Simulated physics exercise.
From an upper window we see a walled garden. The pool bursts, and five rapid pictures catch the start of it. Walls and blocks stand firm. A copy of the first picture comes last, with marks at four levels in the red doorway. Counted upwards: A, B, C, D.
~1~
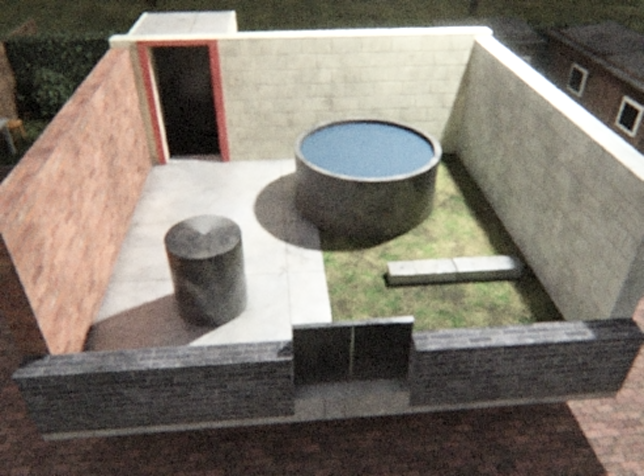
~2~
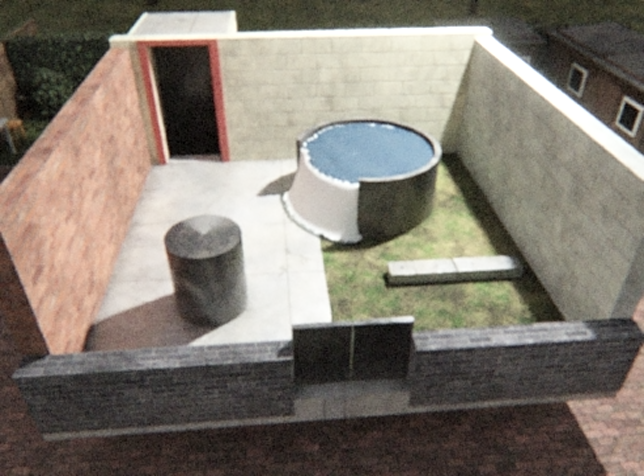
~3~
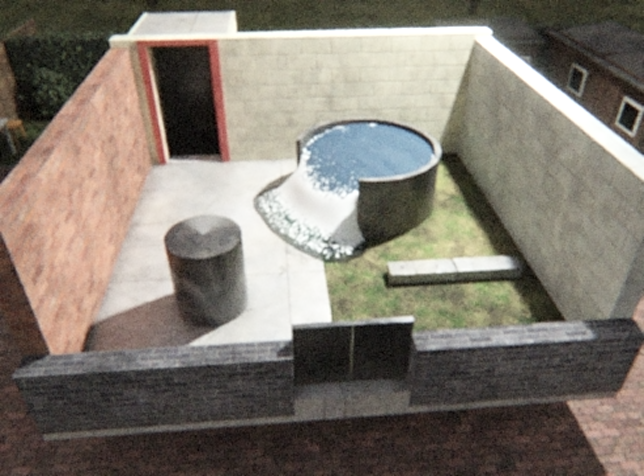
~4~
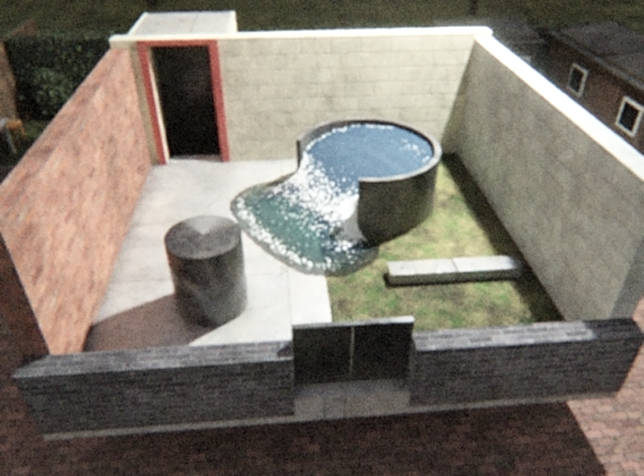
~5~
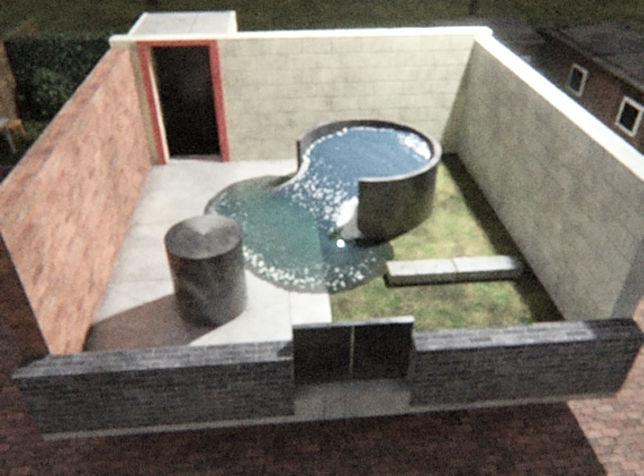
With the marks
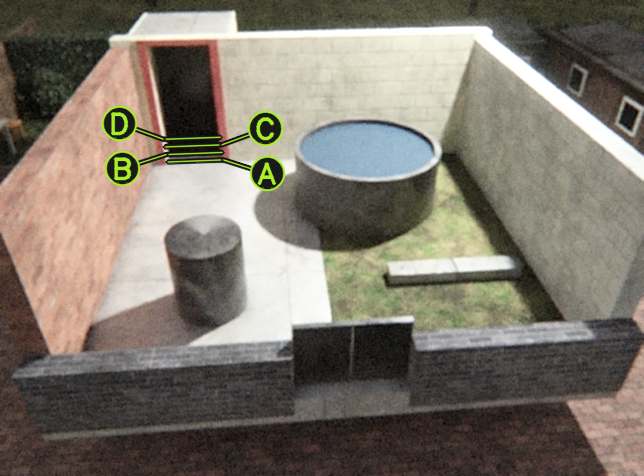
Walled garden seen from above, the round pool's front left side opening and water pouring out, spreading across paving and grass.
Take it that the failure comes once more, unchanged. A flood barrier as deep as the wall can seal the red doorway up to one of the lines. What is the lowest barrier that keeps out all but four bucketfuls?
B is the one.
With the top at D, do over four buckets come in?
No, that is safe.
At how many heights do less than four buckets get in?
Three of them.
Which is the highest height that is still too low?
That would be A.
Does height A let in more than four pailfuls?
Yes.
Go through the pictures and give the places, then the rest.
In the first frame, water in the pool at rest, its middle at (367, 151); foot of the red doorway at (195, 163); shut gate at (352, 331).
In the second frame, 2 % of the ground under water, visible out to (351, 243).
In the third frame, 6 % of the ground under water, visible out to (340, 258).
In the fourth frame, 11 % of the ground under water, visible out to (347, 269).
In the fifth frame, 18 % of the ground under water, visible out to (346, 286).
In lime, A at (195, 160); B at (194, 153); C at (193, 145); D at (192, 138); from the bottom up A, B, C, D.
For height A, some 20 bucketfuls get in.
For height B, a splash gets over, under a bucket.
For height C, nothing gets over.
For height D, nothing gets over.
